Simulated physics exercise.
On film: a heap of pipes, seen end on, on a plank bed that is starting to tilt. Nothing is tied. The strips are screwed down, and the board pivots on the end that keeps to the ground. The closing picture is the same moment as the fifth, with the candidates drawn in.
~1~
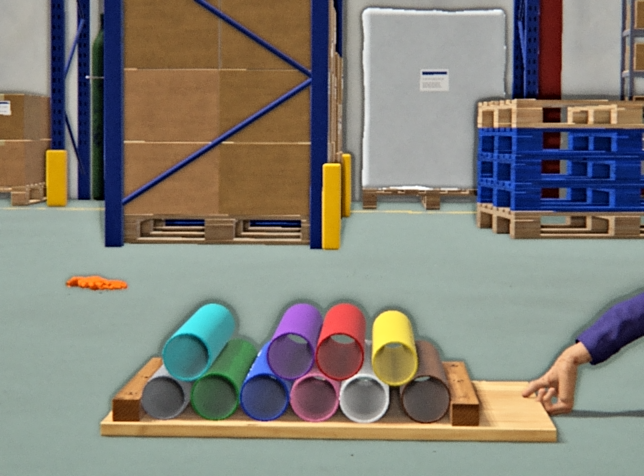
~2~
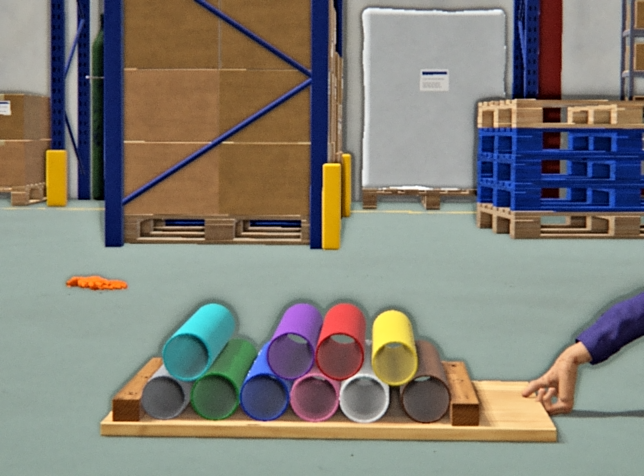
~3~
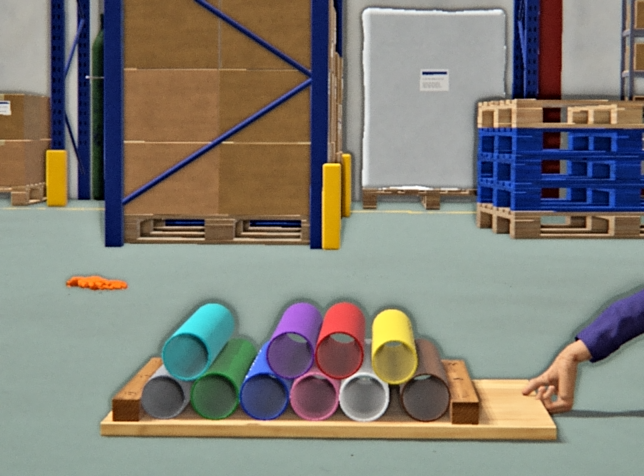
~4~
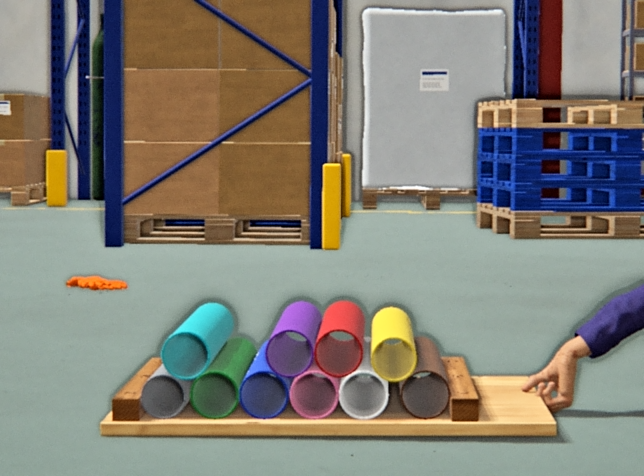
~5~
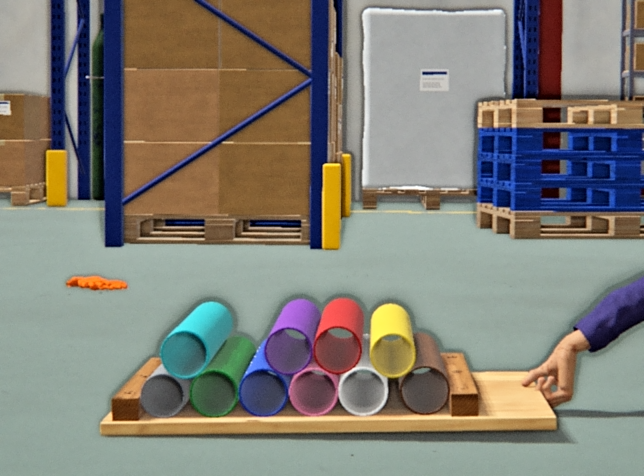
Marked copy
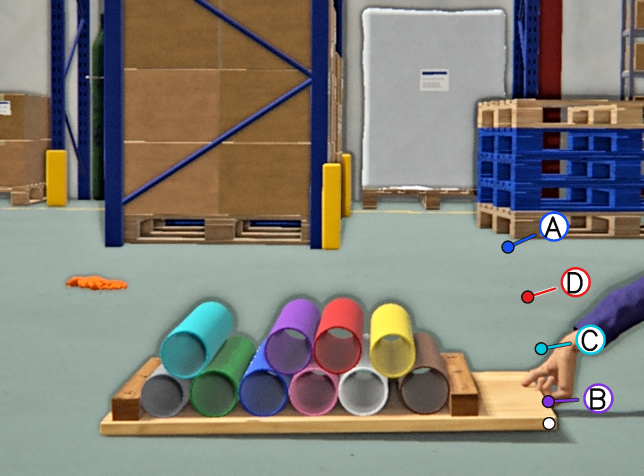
In a warehouse with boxed racking, a wrapped load and blue pallets behind, a fixed, level view faces a plank bed on the pale floor. Turquoise, purple, red and yellow pipes rest on a lower row of grey, green, blue, pink, white and brown ones between wooden strips, an orange object lying behind at left. A hand at the board's right end raises it very slightly, the pipes keeping their places.
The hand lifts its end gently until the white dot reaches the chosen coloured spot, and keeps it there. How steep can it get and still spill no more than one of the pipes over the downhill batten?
The highest mark that will do is A.
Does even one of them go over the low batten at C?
No.
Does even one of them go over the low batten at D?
No.
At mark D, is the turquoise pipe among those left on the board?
Yes, with D.
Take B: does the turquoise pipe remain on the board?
The turquoise pipe: Yes.
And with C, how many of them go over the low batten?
With C, none.
On the marked copy, A at (508, 247); B at (548, 402); C at (541, 349); D at (528, 297); the white dot at (549, 424).
Following A. Soon after the start, board at 16°.
Later, board at 25°.
In the end, board at 25°, none over the low batten.
As for the rest, B none over the low batten; C none over the low batten; D none over the low batten.
